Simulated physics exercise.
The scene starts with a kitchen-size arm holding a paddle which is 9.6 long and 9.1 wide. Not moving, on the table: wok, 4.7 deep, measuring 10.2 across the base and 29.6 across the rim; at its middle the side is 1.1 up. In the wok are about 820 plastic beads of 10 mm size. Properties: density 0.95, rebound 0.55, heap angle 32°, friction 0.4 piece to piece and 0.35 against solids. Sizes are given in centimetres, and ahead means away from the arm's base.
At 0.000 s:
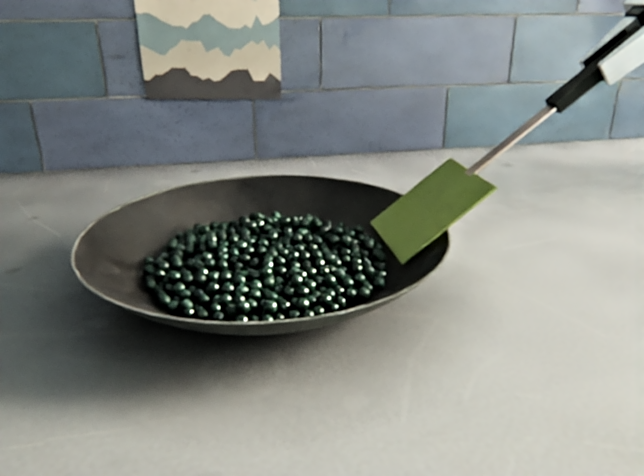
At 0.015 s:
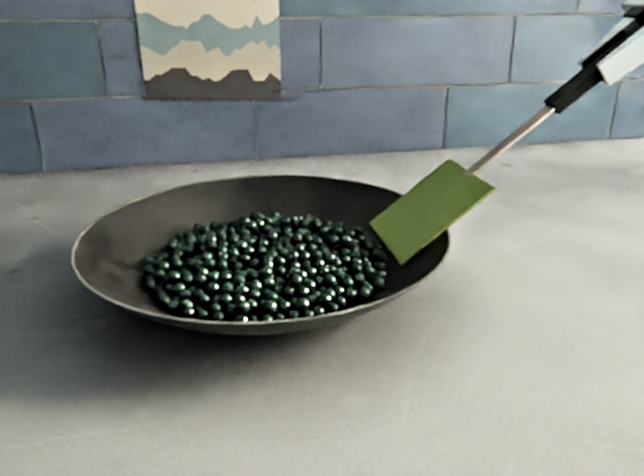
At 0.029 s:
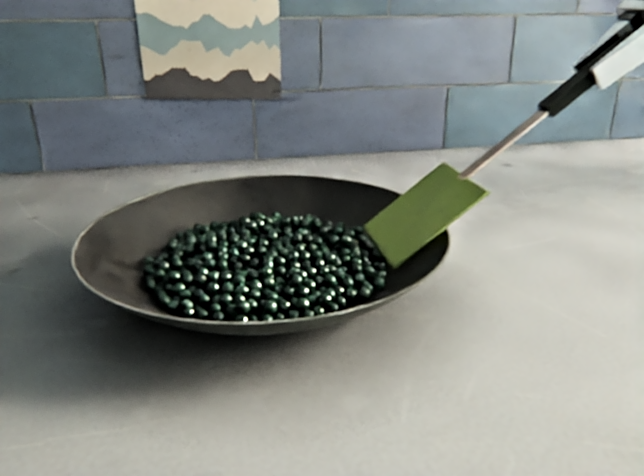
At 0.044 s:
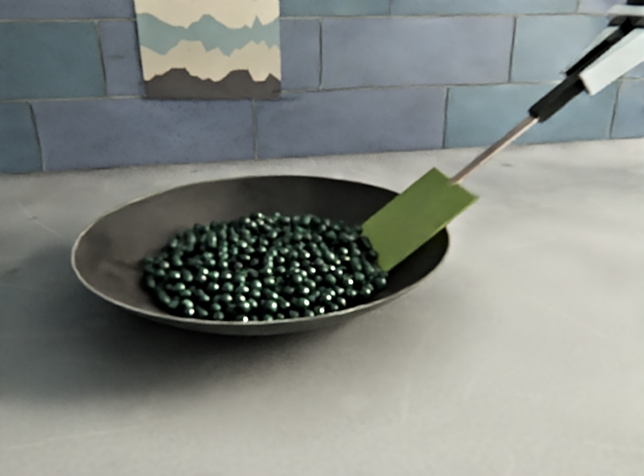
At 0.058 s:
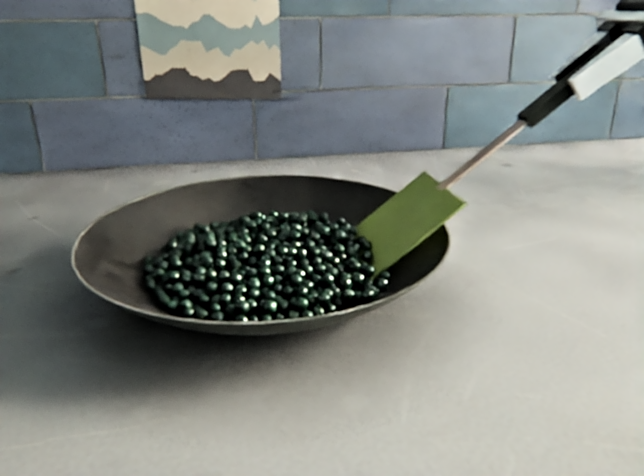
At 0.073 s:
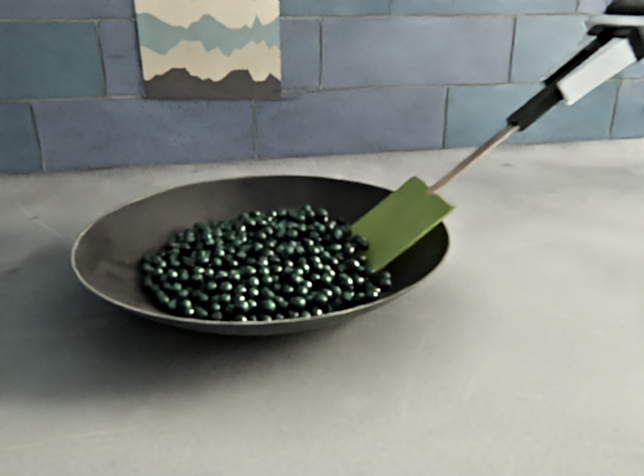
A green paddle on a robot arm pushes slightly left into dark beads in a wok.
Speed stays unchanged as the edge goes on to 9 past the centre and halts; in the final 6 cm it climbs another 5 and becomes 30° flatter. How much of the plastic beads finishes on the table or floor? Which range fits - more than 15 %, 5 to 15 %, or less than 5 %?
The range that fits is 5 to 15 %.
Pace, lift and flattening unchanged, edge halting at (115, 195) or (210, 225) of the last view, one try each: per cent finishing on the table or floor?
Some 20 and 0 per cent.
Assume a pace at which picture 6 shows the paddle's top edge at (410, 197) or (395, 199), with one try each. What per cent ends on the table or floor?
First try around 25 %, second try around 30 %.
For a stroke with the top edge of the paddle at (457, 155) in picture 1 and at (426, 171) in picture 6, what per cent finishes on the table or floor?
Off the vessel, on the table or floor: Some 5 percent.
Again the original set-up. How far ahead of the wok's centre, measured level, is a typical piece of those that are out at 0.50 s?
Some 20 centimetres ahead.
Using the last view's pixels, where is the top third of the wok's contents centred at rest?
Approximately at pixel (160, 252).
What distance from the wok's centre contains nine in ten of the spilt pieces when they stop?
It comes out at close to 45 centimetres.
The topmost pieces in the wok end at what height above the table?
About 5.5 centimetres.
After 0.17 s, sloping 38°, highest piece 5 above the table; 825 in the wok.
After 0.26 s, sloping 29°, highest piece 5 above the table; 825 in the wok.
After 0.50 s, sloping 8°, highest piece 7 above the table; 753 in the wok, 66 on the table or floor, 6 on the blade or in flight.
After 1.55 s, sloping 8°, highest piece 5 above the table; 751 in the wok, 74 on the table or floor.
In the end, 751 in the wok, 74 on the table or floor. That is 9 % on the table or floor.
